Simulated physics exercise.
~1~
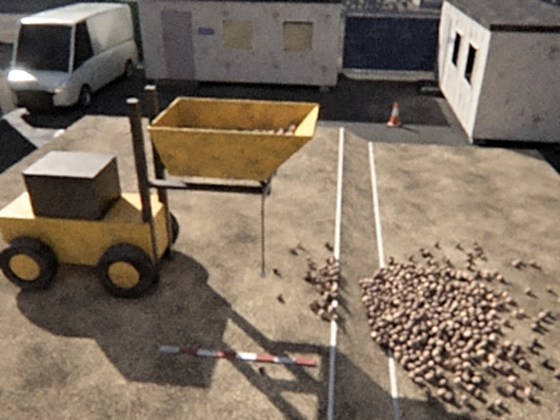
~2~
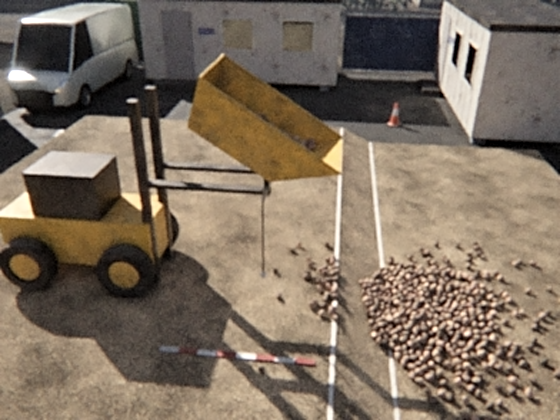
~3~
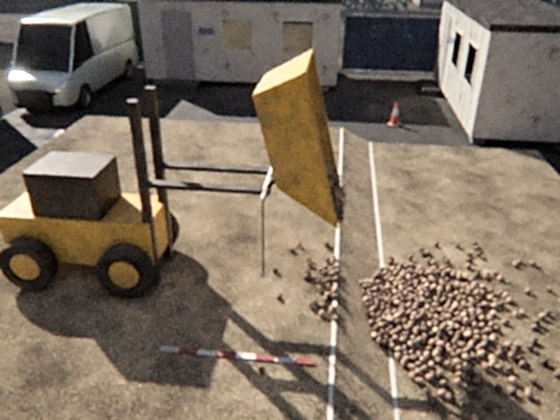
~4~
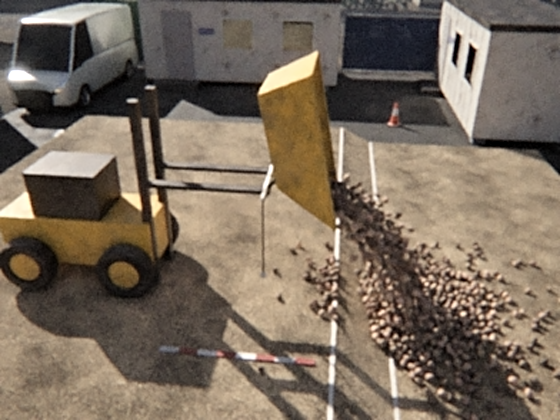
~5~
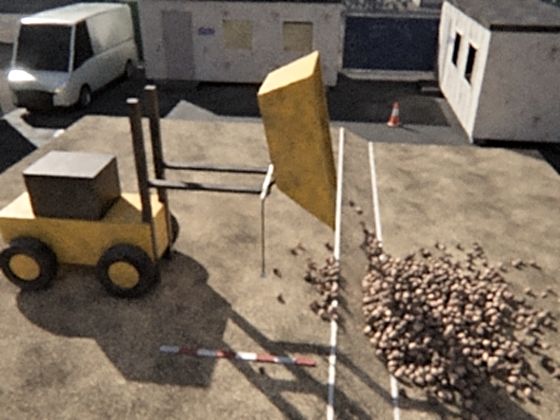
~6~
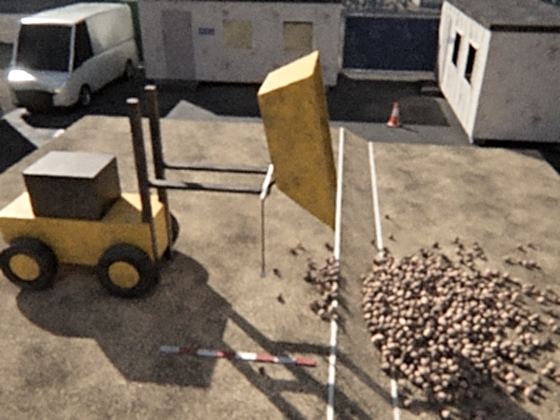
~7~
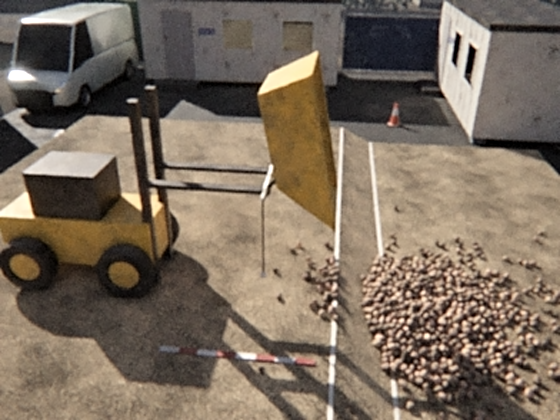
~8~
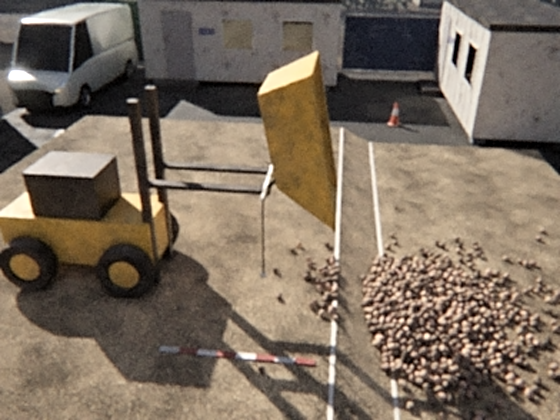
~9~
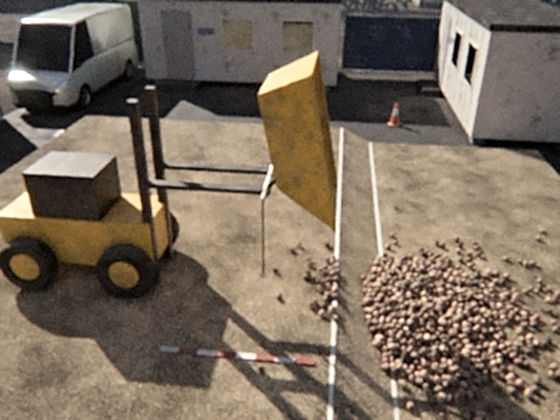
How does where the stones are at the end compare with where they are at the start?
At the start, some stones are in the raised skip and the rest lie on the ground to the right. By the end, the skip's load has joined those on the ground, so the stones as a whole are lower and farther right.
